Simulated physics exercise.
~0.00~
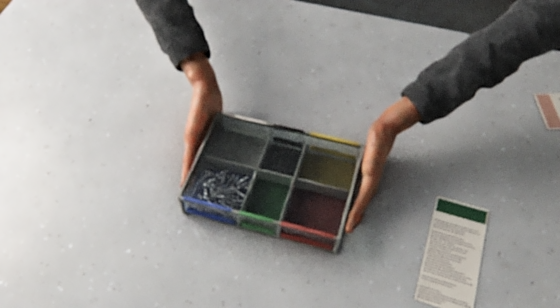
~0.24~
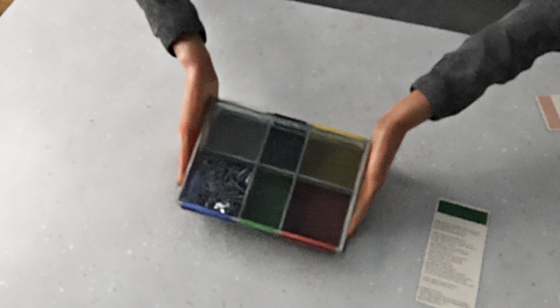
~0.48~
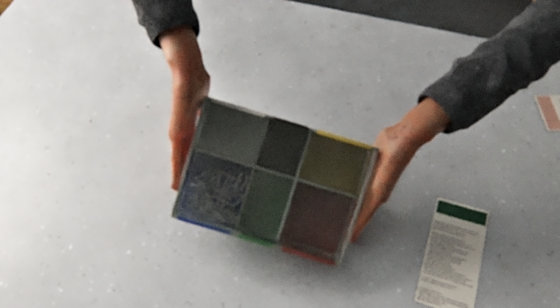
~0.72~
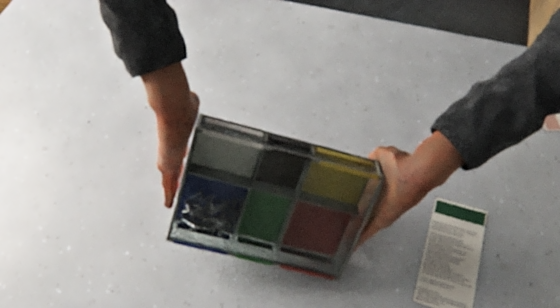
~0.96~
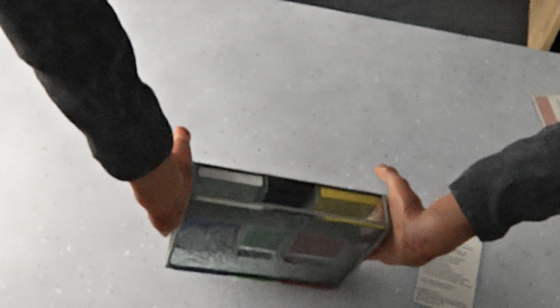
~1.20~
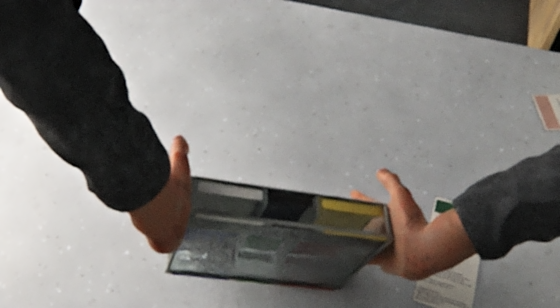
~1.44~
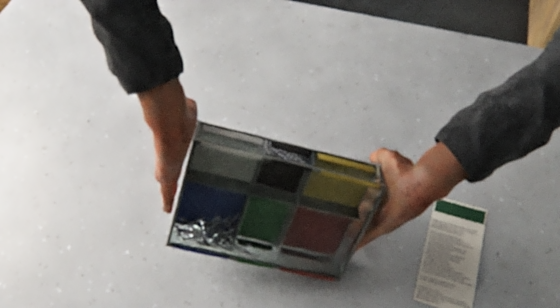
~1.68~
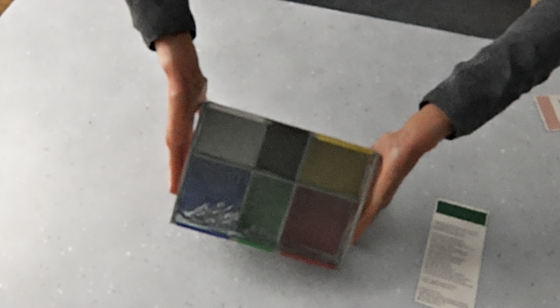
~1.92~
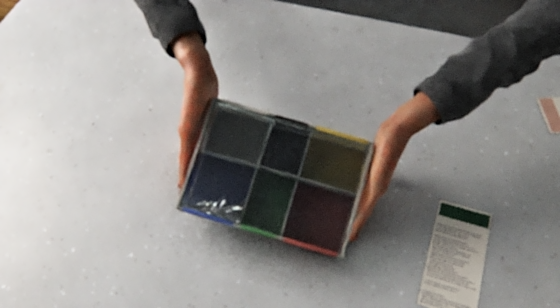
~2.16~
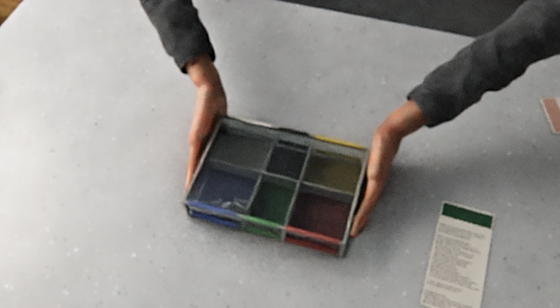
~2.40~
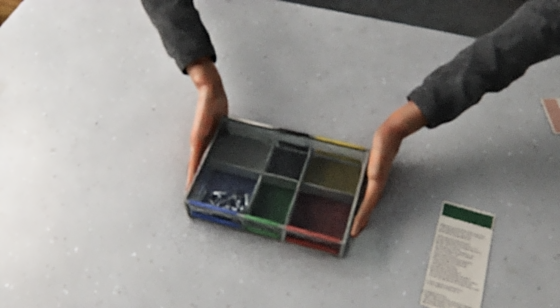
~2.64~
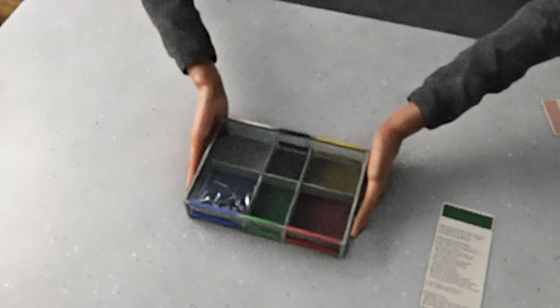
Two hands tilt a divided box of screws upright, then lower it flat, screws still mostly in blue.
